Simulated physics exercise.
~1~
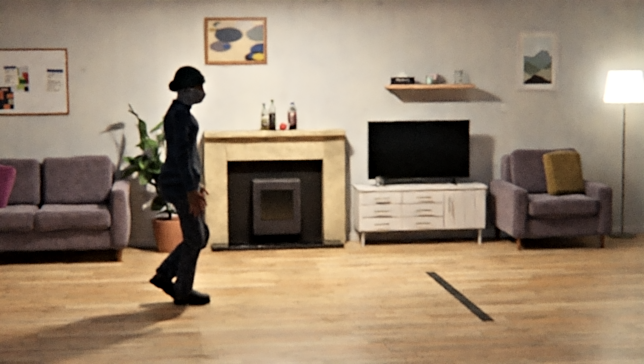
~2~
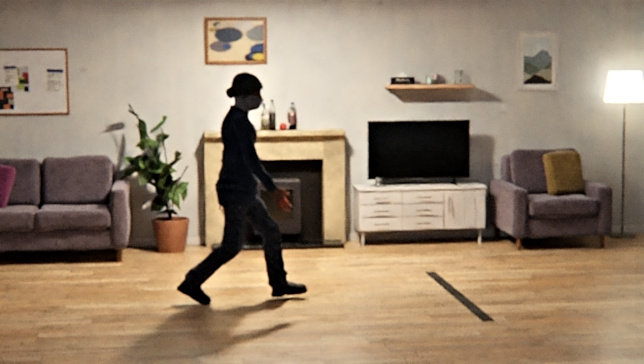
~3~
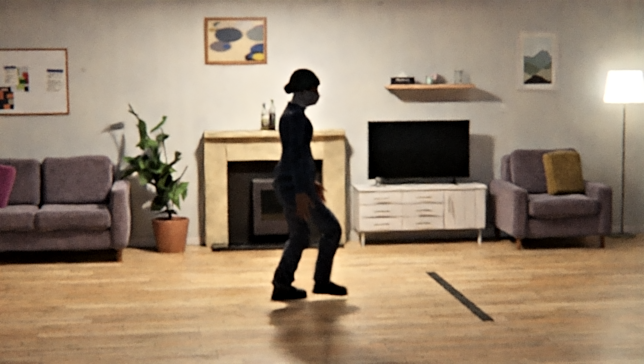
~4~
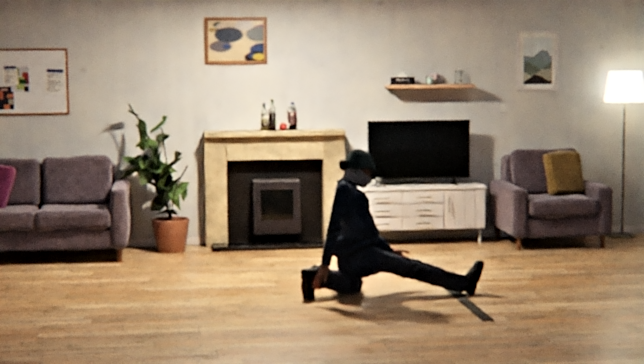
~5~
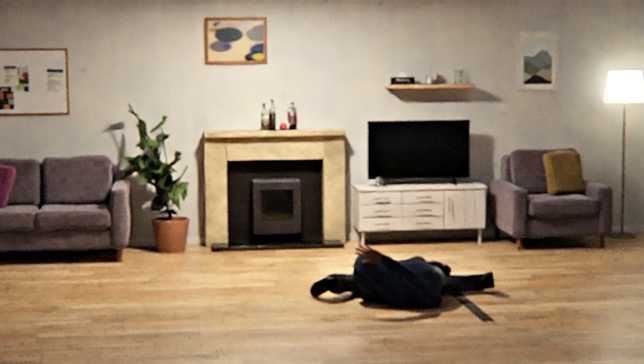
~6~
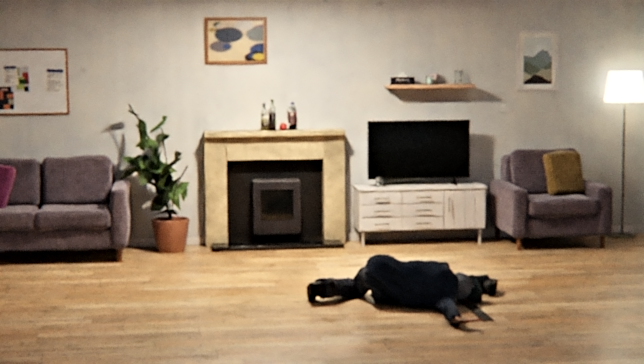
A person in dark clothes walks right across a living room, collapses, and lies on the floor.
